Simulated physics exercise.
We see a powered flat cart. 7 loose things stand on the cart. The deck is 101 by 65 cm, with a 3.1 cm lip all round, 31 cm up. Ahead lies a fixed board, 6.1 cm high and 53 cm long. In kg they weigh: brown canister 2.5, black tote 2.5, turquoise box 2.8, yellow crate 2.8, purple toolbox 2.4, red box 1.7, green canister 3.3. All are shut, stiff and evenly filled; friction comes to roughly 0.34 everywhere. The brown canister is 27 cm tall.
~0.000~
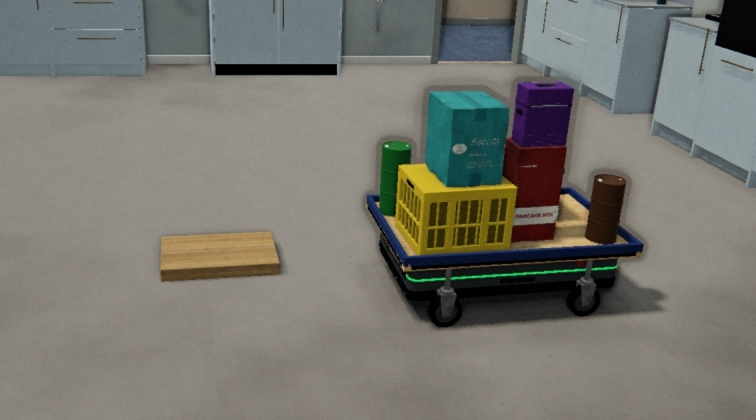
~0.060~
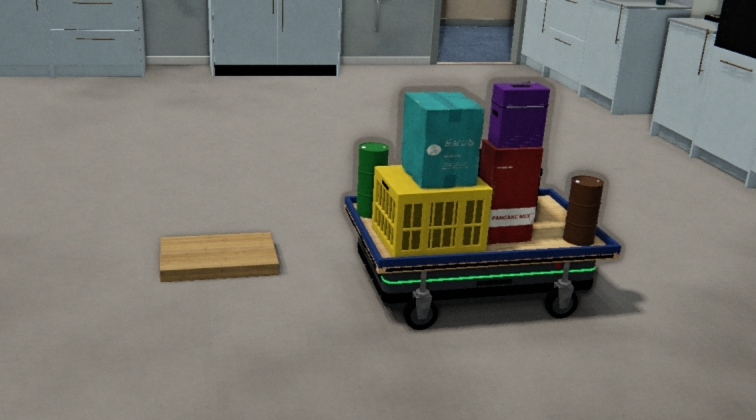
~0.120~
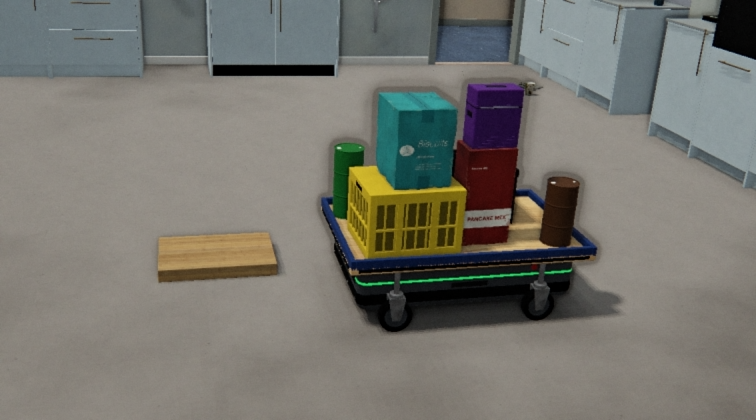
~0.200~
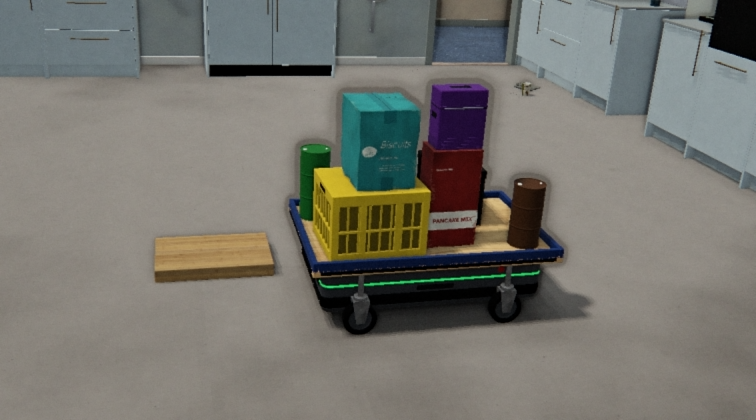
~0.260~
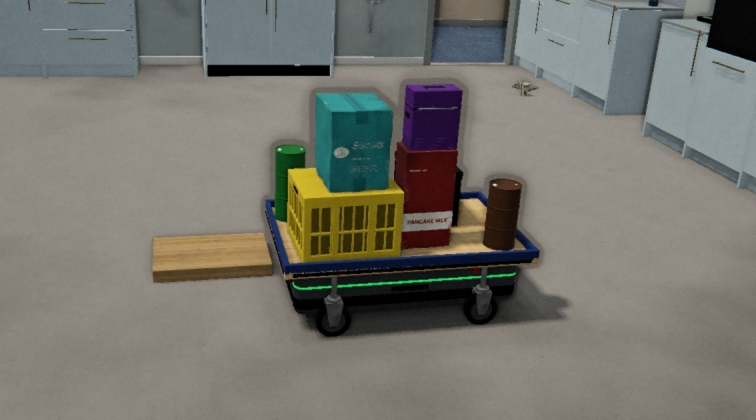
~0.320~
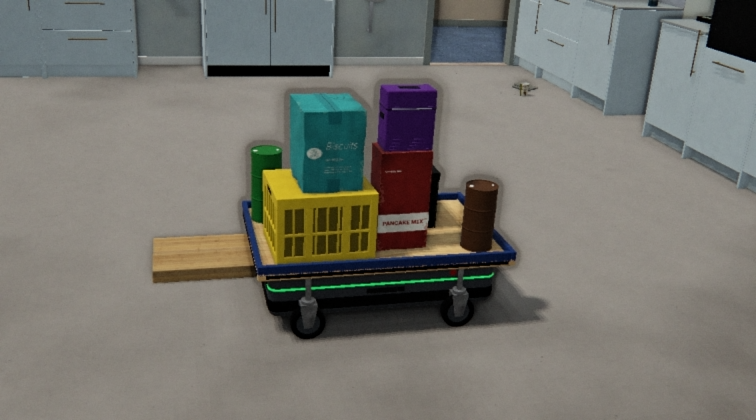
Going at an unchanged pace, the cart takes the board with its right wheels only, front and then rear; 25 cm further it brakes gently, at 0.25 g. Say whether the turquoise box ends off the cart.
The turquoise box remains on the deck.
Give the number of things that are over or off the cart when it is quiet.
That comes to 3.
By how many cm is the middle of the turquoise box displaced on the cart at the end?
About 14 cm.
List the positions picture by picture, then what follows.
In the first picture, 0 cm covered; turquoise box (465, 138); brown canister (605, 209).
In the second picture, 10 cm covered; yellow crate (430, 209); purple toolbox (518, 115).
In the third picture, 20 cm covered; red box (483, 192); green canister (348, 181).
In the fourth picture, 34 cm covered; brown canister (526, 214).
In the fifth picture, 44 cm covered; yellow crate (343, 213); purple toolbox (432, 117).
In the sixth picture, 54 cm covered; turquoise box (326, 142); red box (400, 196).
After 0.62 s, 105 cm covered; turquoise box moved 10 cm near (218, 145); green canister 32° off upright; black tote moved 6 cm.
After 0.92 s, 156 cm covered; turquoise box moved 15 cm near (59, 160); green canister 37° off upright; brown canister 32° off upright.
After 1.32 s, 222 cm covered; brown canister now off the cart; turquoise box moved 15 cm; green canister on its side.
After 2.02 s, 262 cm covered, stopped; turquoise box moved 14 cm; purple toolbox upside down; green canister on its side.
In the end (3.1 s), off the cart, brown canister and purple toolbox; toppled on the cart, green canister; not toppled but over 10 cm from the start, turquoise box; the other 3 under 10 cm from the start.
